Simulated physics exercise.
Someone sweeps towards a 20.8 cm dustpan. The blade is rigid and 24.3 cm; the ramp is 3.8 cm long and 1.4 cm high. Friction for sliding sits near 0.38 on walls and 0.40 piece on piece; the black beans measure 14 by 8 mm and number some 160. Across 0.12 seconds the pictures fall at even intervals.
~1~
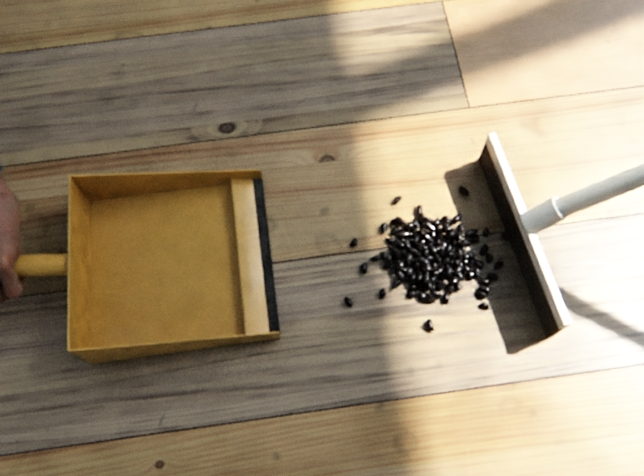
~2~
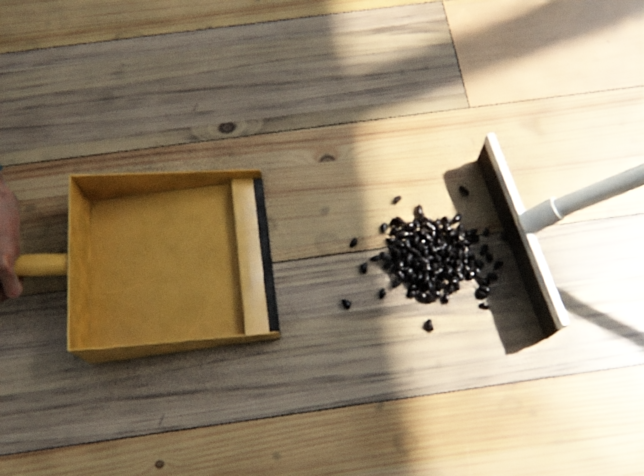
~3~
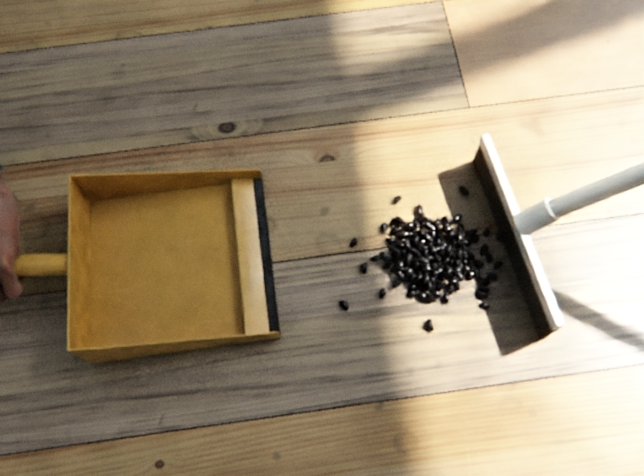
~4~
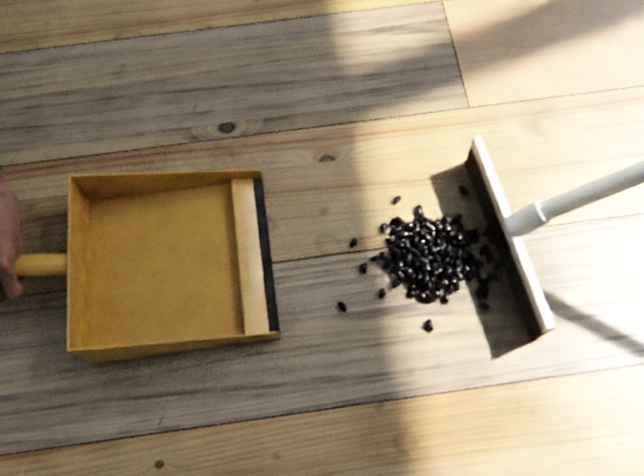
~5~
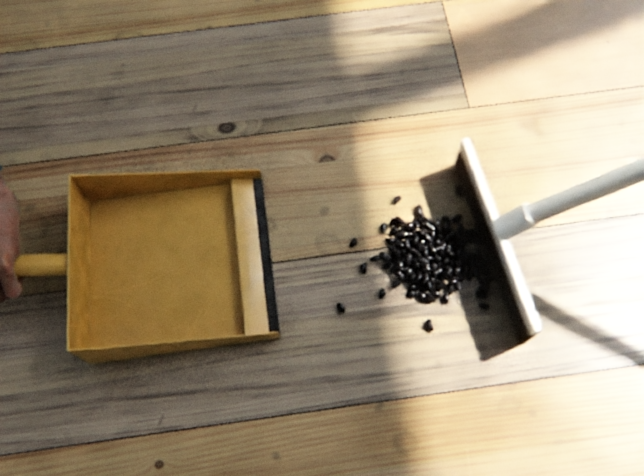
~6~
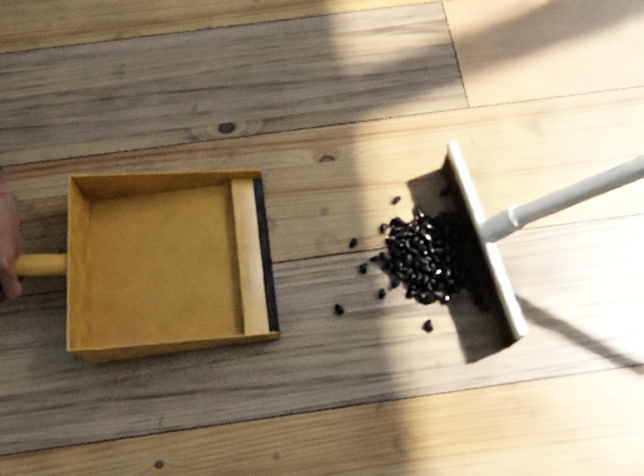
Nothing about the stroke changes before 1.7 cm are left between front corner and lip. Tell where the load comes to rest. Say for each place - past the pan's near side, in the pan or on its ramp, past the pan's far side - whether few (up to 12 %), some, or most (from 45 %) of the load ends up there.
Near side: Some, pan: Some, far side: Few.
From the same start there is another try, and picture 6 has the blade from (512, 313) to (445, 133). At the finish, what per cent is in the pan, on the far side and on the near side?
The pan gets 20, the far side 5 and the near side 15.
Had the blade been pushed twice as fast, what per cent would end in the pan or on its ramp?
Some 60 %.
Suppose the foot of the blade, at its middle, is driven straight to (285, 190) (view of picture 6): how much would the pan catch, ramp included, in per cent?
That comes to near 15 percent.
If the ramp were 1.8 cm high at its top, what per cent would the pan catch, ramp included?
Estimated share: Around 35 in a hundred.
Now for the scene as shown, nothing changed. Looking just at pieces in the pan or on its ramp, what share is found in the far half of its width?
Roughly 20 percent.
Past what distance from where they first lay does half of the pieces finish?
Median shift: Approx. 20 cm.
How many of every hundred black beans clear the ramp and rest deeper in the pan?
It comes to some 5 per cent.
Then, 0.18 s after the last picture, middle of the blade 13 cm from the lip; 0 % over the lip, far side 0 %, near side 10 %.
Then, 0.28 s after the last picture, middle of the blade 6 cm from the lip; 0 % over the lip, far side 0 %, near side 15 %.
Then, 0.54 s after the last picture, middle of the blade 3 cm from the lip; 35 % over the lip, far side 0 %, near side 15 %.
In the end, near side 15 %, pan 35 %, far side 0 %, in front of the lip or behind the blade 50 %.
